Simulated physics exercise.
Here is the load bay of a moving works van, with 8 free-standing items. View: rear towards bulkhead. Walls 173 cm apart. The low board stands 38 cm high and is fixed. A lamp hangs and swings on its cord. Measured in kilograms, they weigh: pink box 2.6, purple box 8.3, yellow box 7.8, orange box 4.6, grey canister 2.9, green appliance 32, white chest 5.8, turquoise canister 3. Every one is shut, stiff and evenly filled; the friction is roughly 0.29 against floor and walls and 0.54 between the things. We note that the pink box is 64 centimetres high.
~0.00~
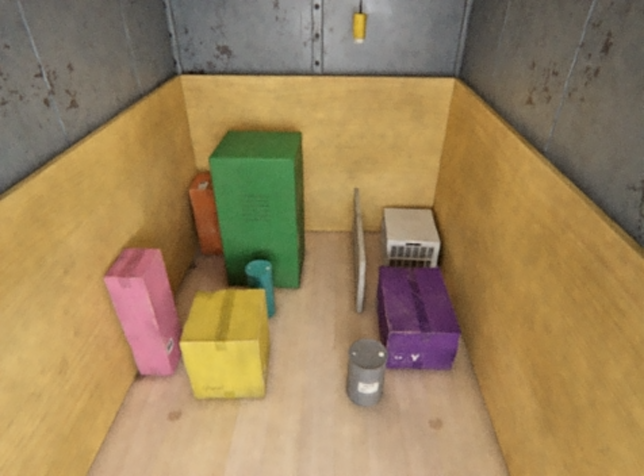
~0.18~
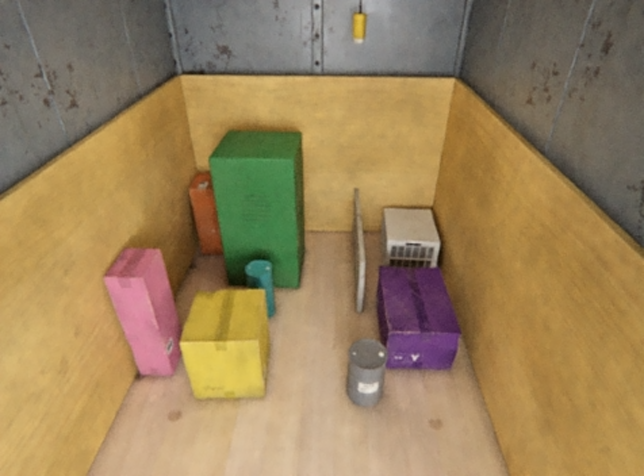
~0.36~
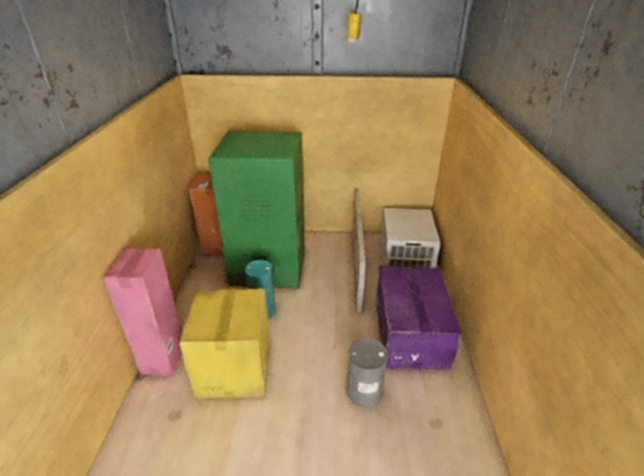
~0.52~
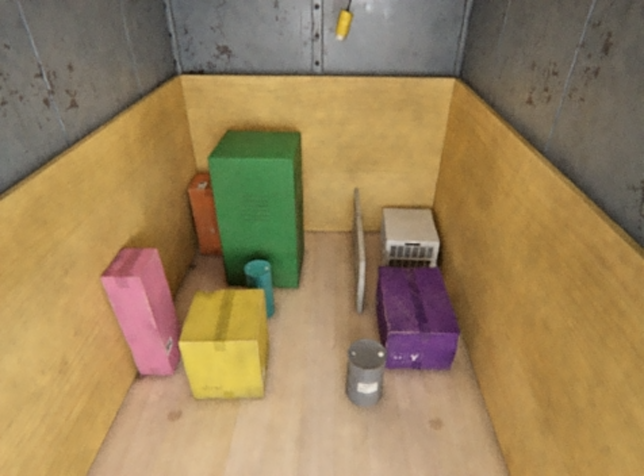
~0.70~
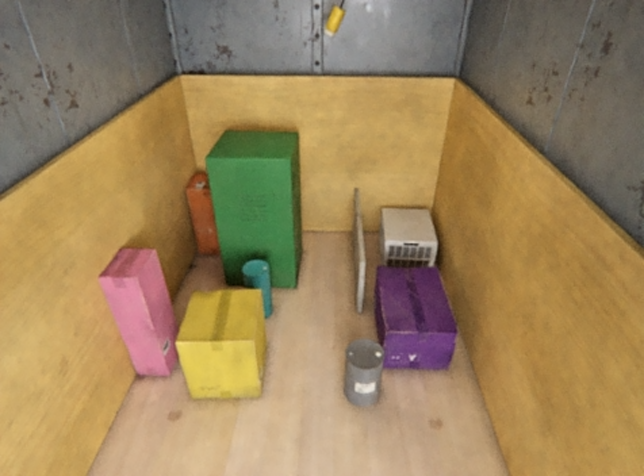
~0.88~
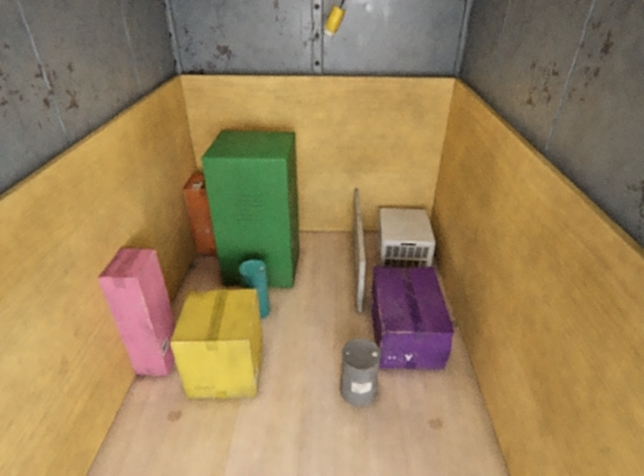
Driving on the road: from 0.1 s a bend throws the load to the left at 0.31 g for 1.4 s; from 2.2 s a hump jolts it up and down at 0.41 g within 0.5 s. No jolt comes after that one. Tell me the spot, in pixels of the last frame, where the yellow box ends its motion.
The yellow box ends its motion close to (201, 343).
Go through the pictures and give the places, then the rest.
Steady run; yellow box (230, 343); pink box (150, 315), in the first picture.
Force 0.10 g left; orange box (217, 215); grey canister (366, 373), in the second picture.
Force 0.31 g left; green appliance (264, 211); white chest (408, 240), in the third picture.
Force 0.31 g left; turquoise canister (260, 290); pink box (149, 315), in the fourth picture.
Force 0.31 g left; purple box (411, 315); orange box (214, 215) 2 cm from its spot, in the fifth picture.
Force 0.31 g left; yellow box (223, 343) 4 cm from its spot; grey canister (360, 373) 3 cm from its spot, in the sixth picture.
By 1.08 s, force 0.31 g left; yellow box 7 cm from its spot near (216, 343); green appliance 8 cm from its spot; turquoise canister 6 cm from its spot.
By 1.18 s, force 0.31 g left; yellow box 9 cm from its spot near (211, 343); green appliance 8 cm from its spot; turquoise canister 8 cm from its spot.
By 1.38 s, force 0.15 g left; yellow box 14 cm from its spot near (202, 343); turquoise canister 11 cm from its spot; white chest 11 cm from its spot.
When it is over (3.3 s), all 8 within 15 cm of the start. In the last view, yellow box near (201, 343).
